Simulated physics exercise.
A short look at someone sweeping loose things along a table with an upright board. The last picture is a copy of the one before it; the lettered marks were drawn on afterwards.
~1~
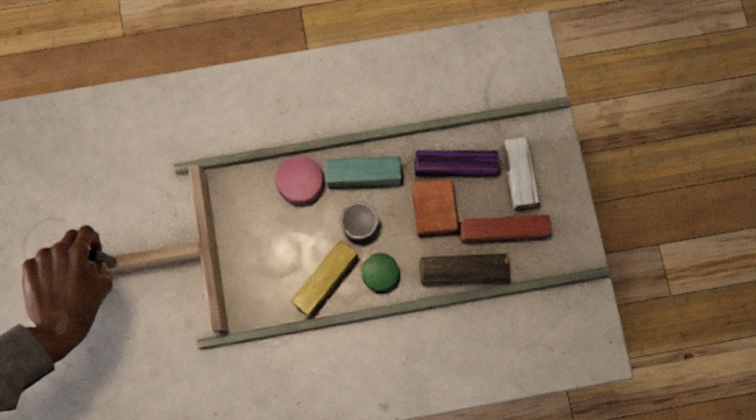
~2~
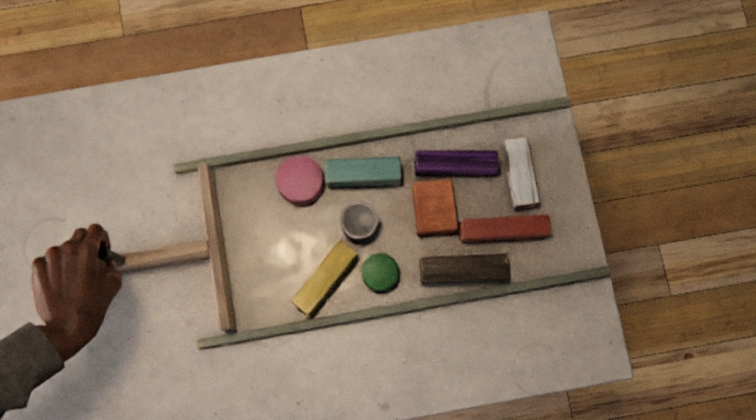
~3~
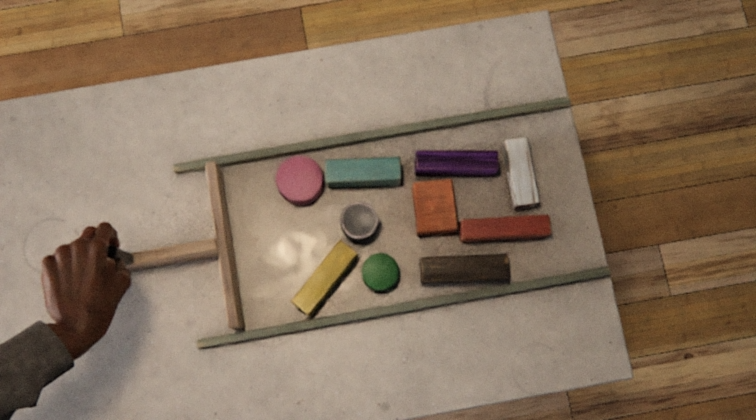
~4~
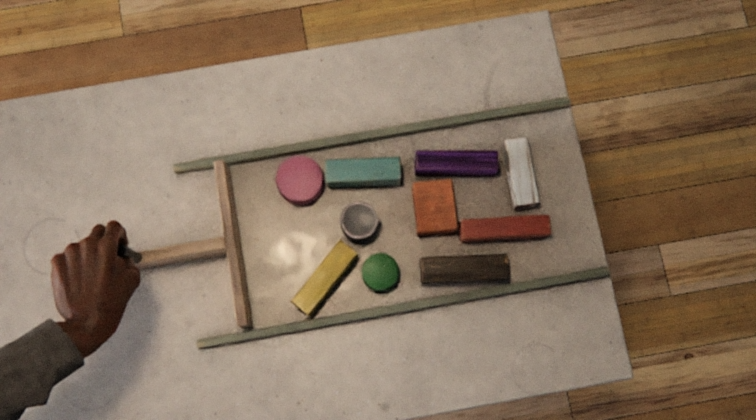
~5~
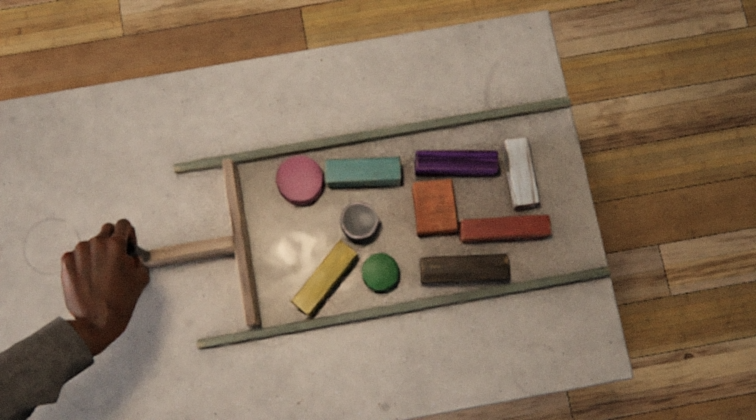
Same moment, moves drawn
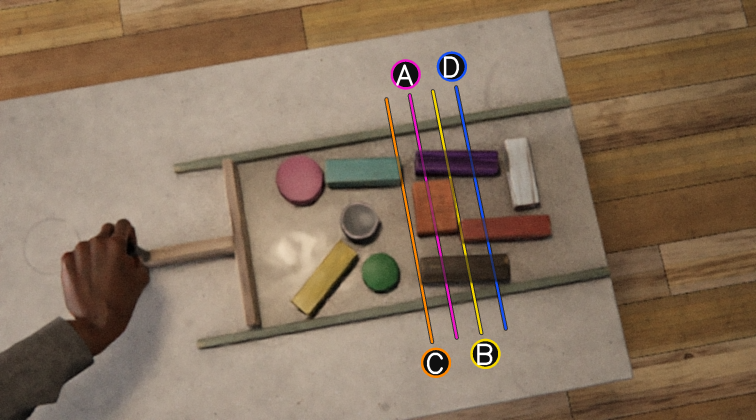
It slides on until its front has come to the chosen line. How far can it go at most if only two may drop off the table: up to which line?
D is the last line within the limit.
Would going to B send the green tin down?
No.
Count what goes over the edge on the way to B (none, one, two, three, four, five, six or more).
By then, one.
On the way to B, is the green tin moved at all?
Yes.
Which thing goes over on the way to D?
The purple stick.
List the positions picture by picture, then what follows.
White stick (520, 173); turquoise bar (364, 173); yellow bar (325, 278), in the first picture.
Board (213, 244); black bar (463, 269), in the second picture.
Board (221, 243); red bar (505, 228), in the third picture.
Board (230, 241); pink tin (300, 181), in the fourth picture.
Board (238, 240); green tin (380, 273); white stick (520, 173); turquoise bar (364, 173), in the fifth picture.
On the marked copy, A at (433, 213); B at (456, 209); C at (409, 217); D at (480, 205).
With D. Early on, board (326, 225); white stick (536, 174); purple stick (485, 157).
Further on, board (414, 209); purple stick (565, 128); white stick (547, 177).
At the end, board (480, 198); purple stick over the edge; white stick (578, 161); one fallen.
As for the rest, A is within the limit but short; B is within the limit but short; C is within the limit but short.
